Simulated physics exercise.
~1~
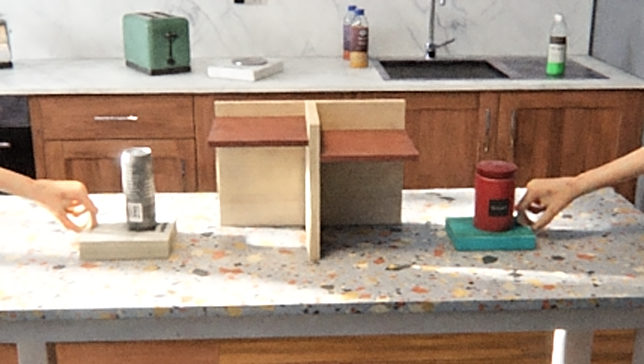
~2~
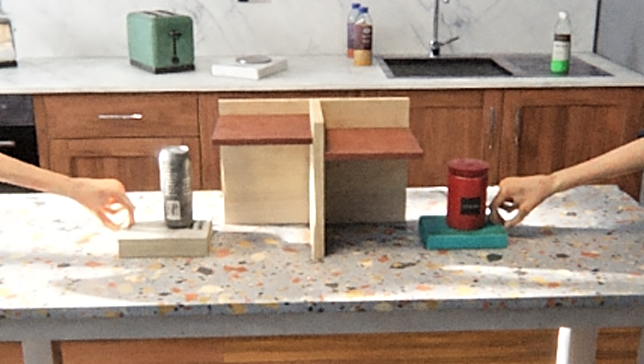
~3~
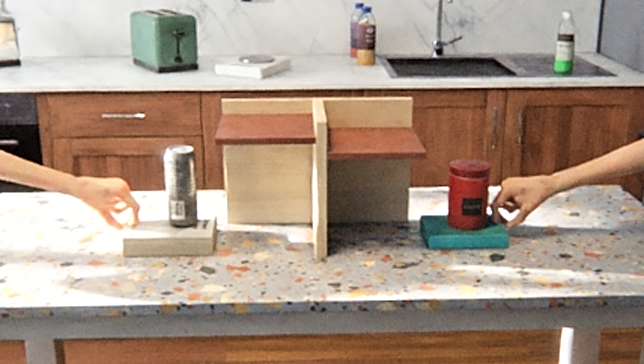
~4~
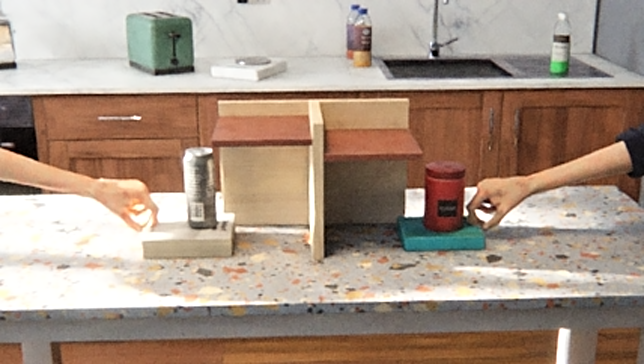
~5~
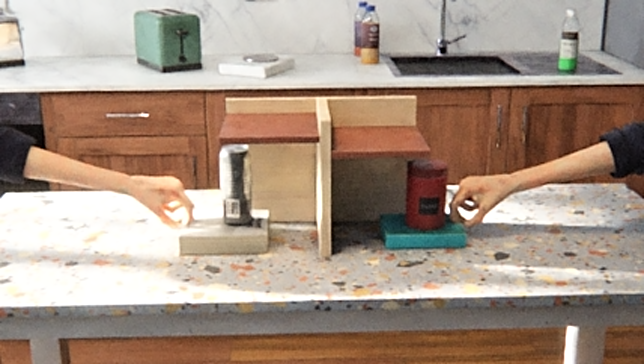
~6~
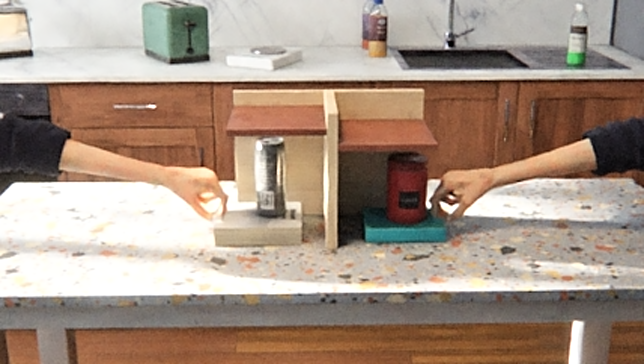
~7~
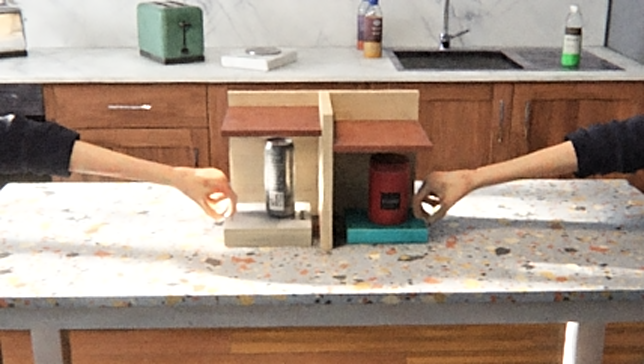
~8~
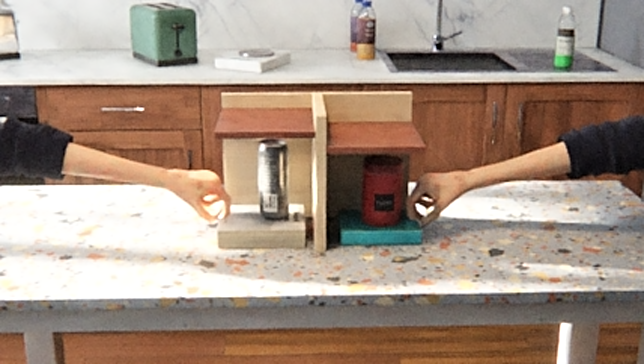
Two hands push a grey can and a red jar toward a low wooden shelf in the middle of a speckled kitchen table, seen from the front by a slightly swaying camera. The upright can rides a whitish block-like book on the left, while the jar stands on a turquoise board on the right. Behind them are wooden cabinets, a sink and a green toaster. After a brief pause, both slide steadily inward. The can and jar pass beneath the reddish ledges on either side of the divider, and both end there, still upright, with the hands beside them.
